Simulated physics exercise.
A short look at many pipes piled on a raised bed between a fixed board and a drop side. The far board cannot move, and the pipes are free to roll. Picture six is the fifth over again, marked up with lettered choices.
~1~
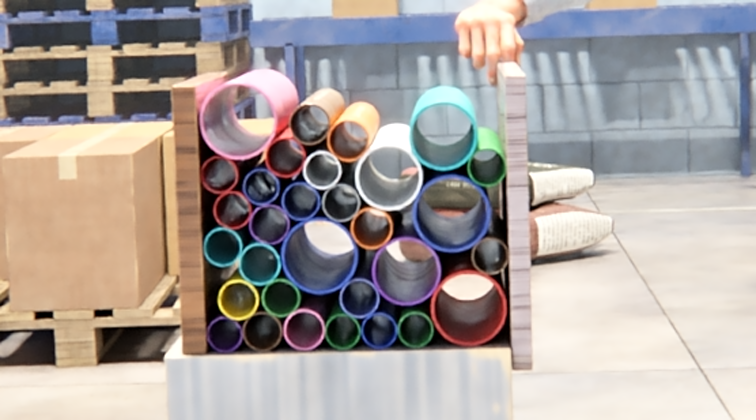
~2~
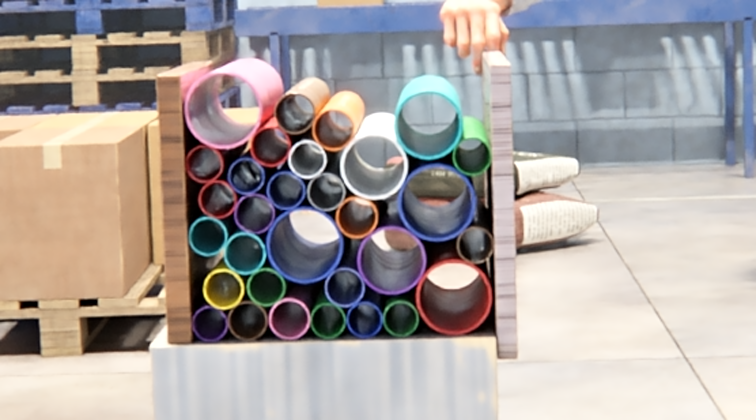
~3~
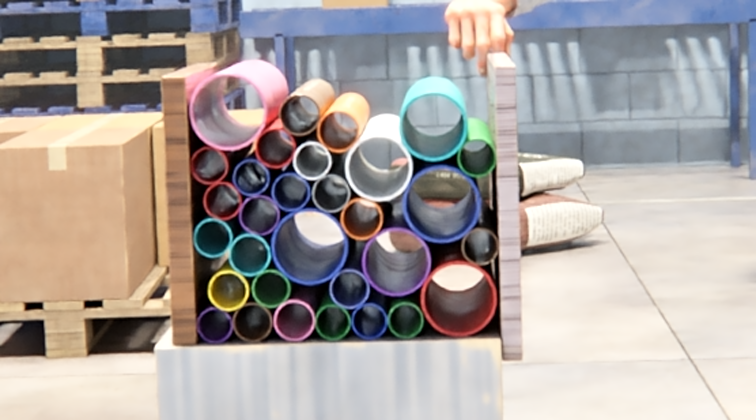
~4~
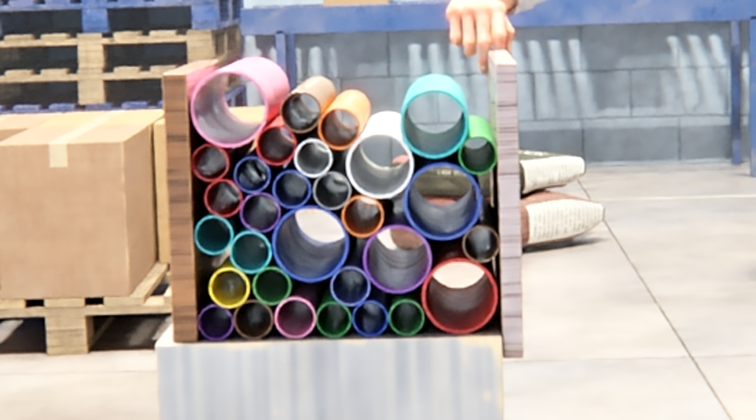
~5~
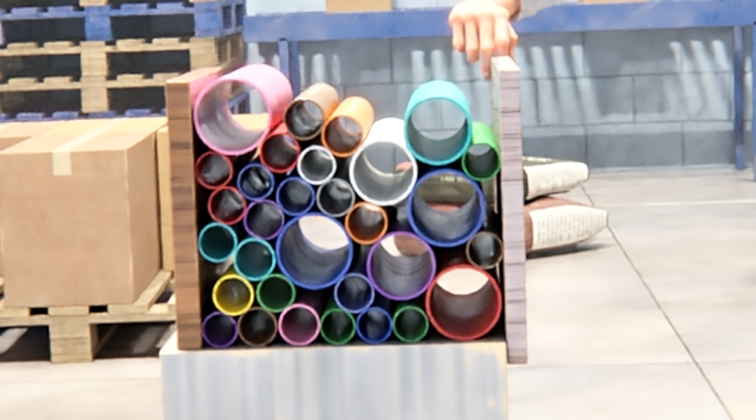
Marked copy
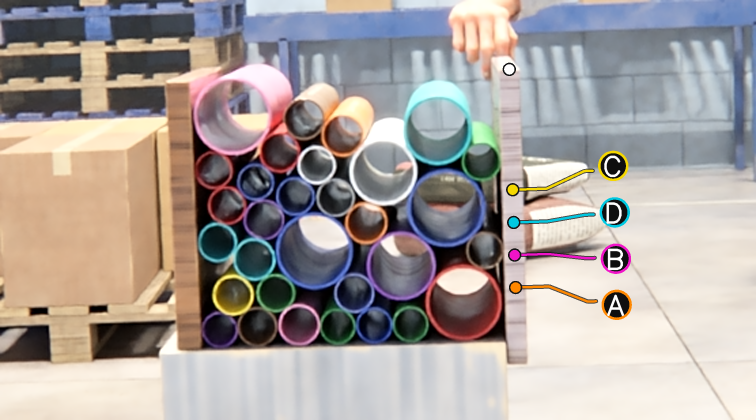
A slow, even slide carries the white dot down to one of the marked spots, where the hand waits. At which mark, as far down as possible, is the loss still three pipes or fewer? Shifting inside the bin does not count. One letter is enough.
The lowest mark that will do is B.
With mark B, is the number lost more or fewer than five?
At B, fewer than five.
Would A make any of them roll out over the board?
Yes, at A.
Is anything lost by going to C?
No.
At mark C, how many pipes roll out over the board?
With C, none.
On the marked copy, A at (515, 287); B at (514, 255); C at (513, 190); D at (514, 222); the white dot at (509, 70).
With B. Early on, top of the board (501, 152).
Further on, top of the board (504, 246).
At the end, top of the board (504, 254), one out over the board.
As for the rest, A more than three out over the board; C none out over the board; D none out over the board.
